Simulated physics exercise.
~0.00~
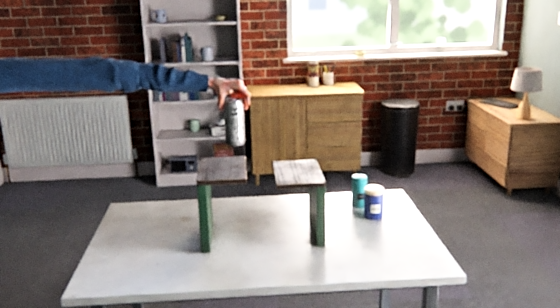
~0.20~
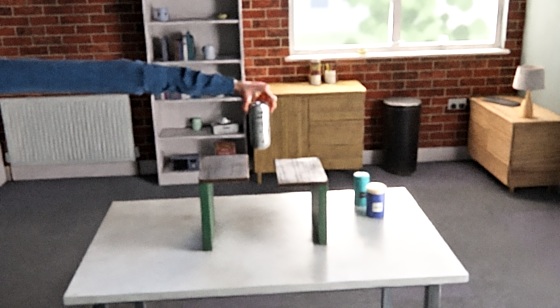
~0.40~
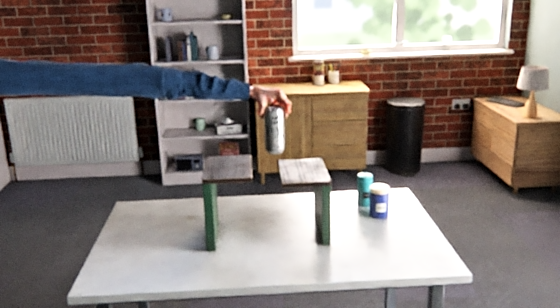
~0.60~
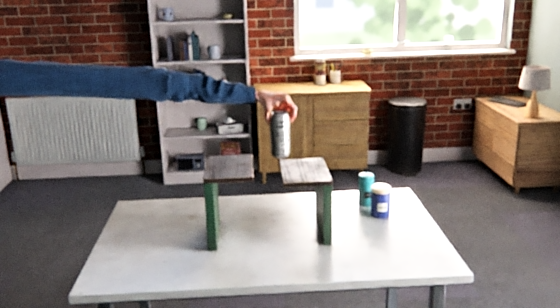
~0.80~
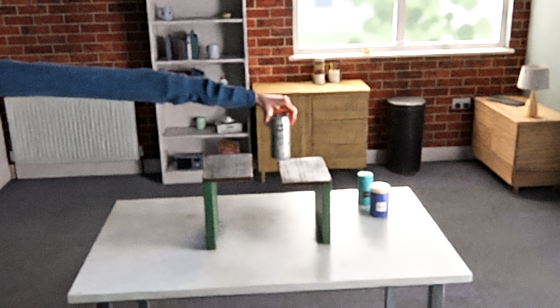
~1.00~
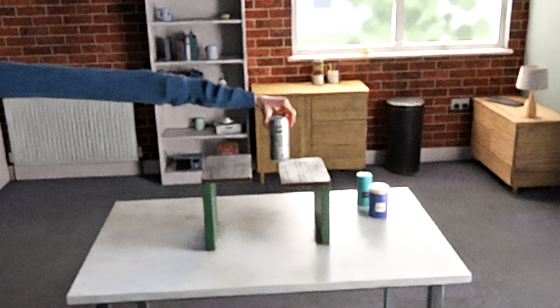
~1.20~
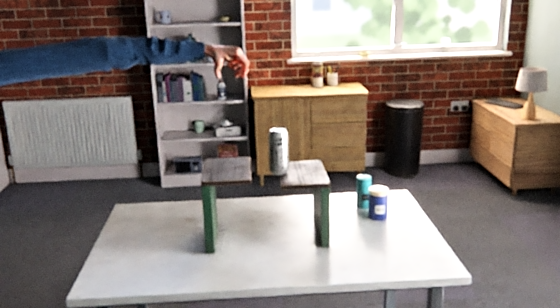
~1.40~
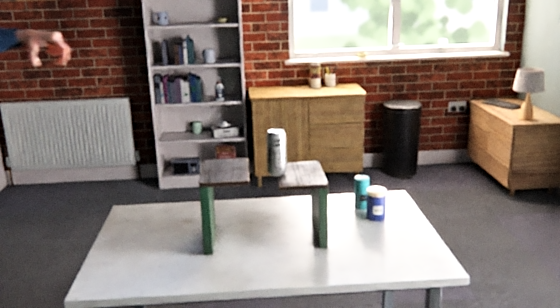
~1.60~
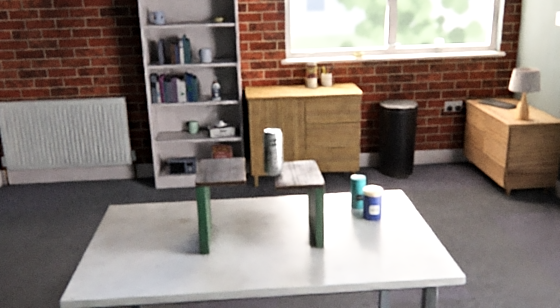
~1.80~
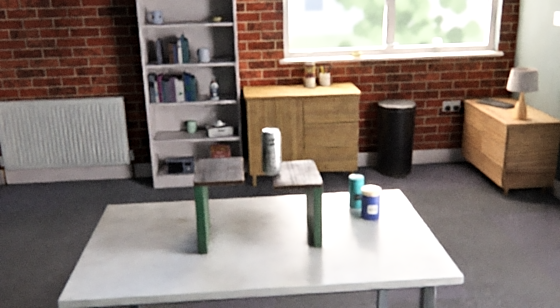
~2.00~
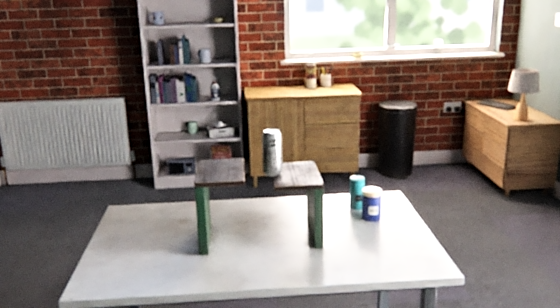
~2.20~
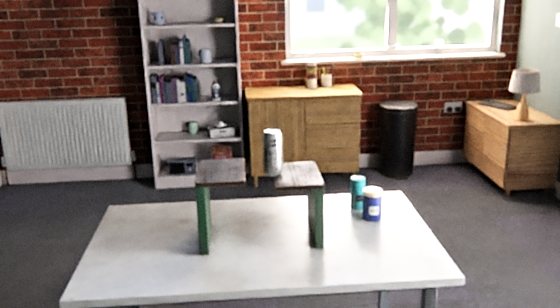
A hand carried a white can rightward over a green-legged stand with a gap in its top, lowered it upright at the gap, then let go and withdrew. The can stayed standing on top, with the blue and turquoise jars still beside the stand.
